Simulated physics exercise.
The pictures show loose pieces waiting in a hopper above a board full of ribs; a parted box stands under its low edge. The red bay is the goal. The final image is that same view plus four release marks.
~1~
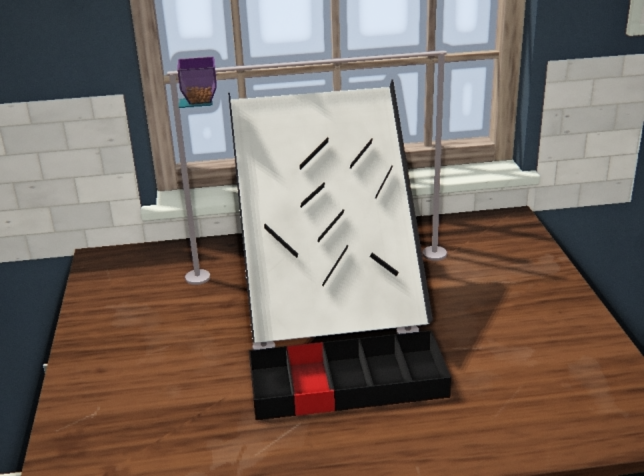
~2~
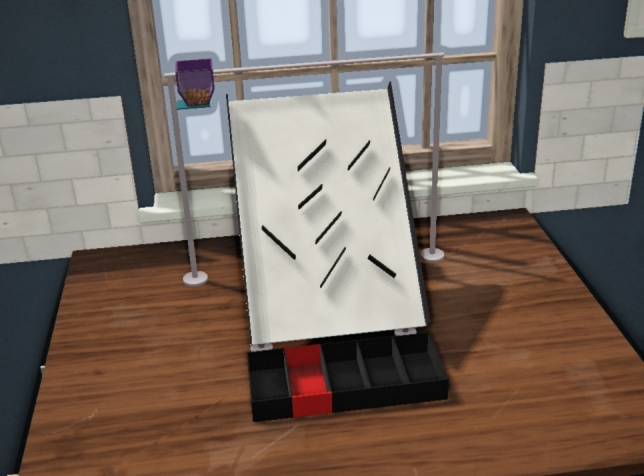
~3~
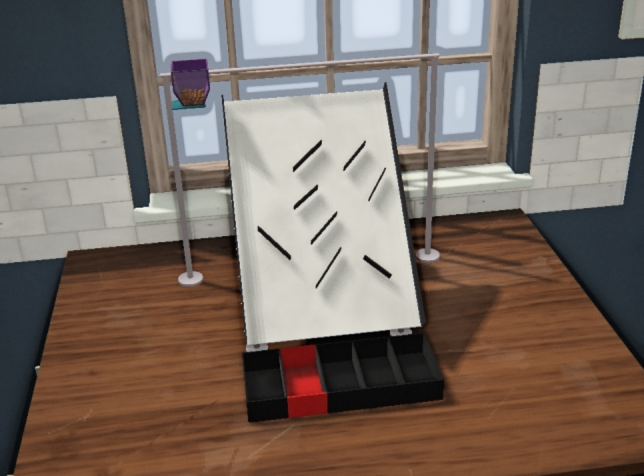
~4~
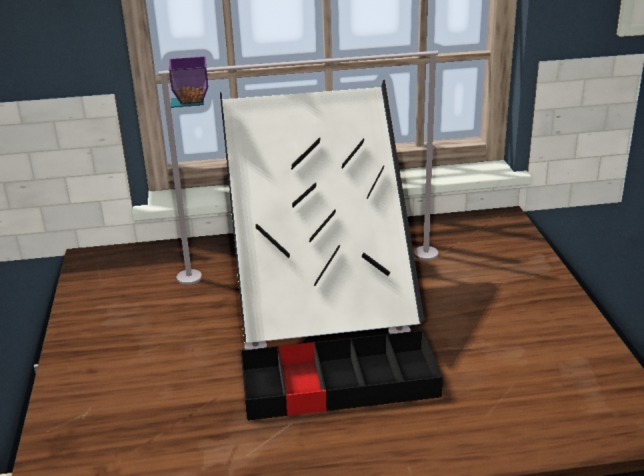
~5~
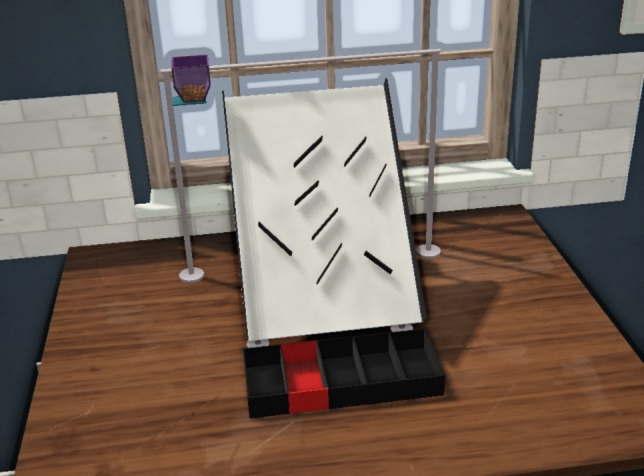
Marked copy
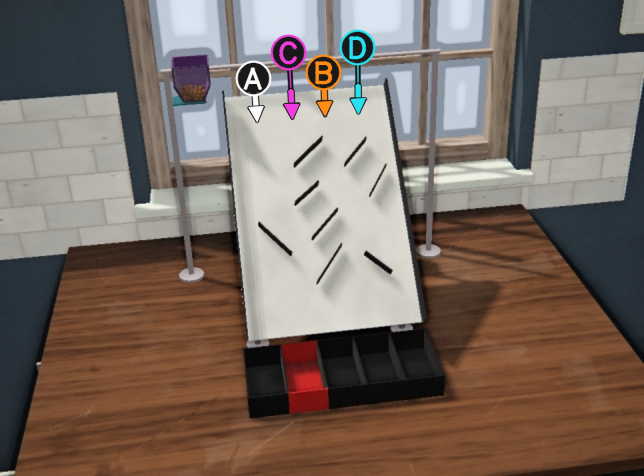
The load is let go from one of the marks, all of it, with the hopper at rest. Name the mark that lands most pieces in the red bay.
C beats the others.
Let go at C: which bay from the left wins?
The second from the left.
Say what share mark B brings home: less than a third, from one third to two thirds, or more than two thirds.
It is from one third to two thirds.
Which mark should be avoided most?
D.
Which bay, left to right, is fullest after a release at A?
The second.
On the marked copy, mark A meets the board at (256, 116); mark B meets the board at (324, 110); mark C meets the board at (292, 113); mark D meets the board at (358, 108).
Choosing A, roughly half in the red bay, roughly a third in other bays, about a tenth outside the box.
Choosing B, roughly half in the red bay, roughly half in other bays, just a few outside the box.
Choosing C, the larger part in the red bay, roughly a quarter in other bays.
Choosing D, roughly a third in the red bay, roughly half in other bays, just a few outside the box.
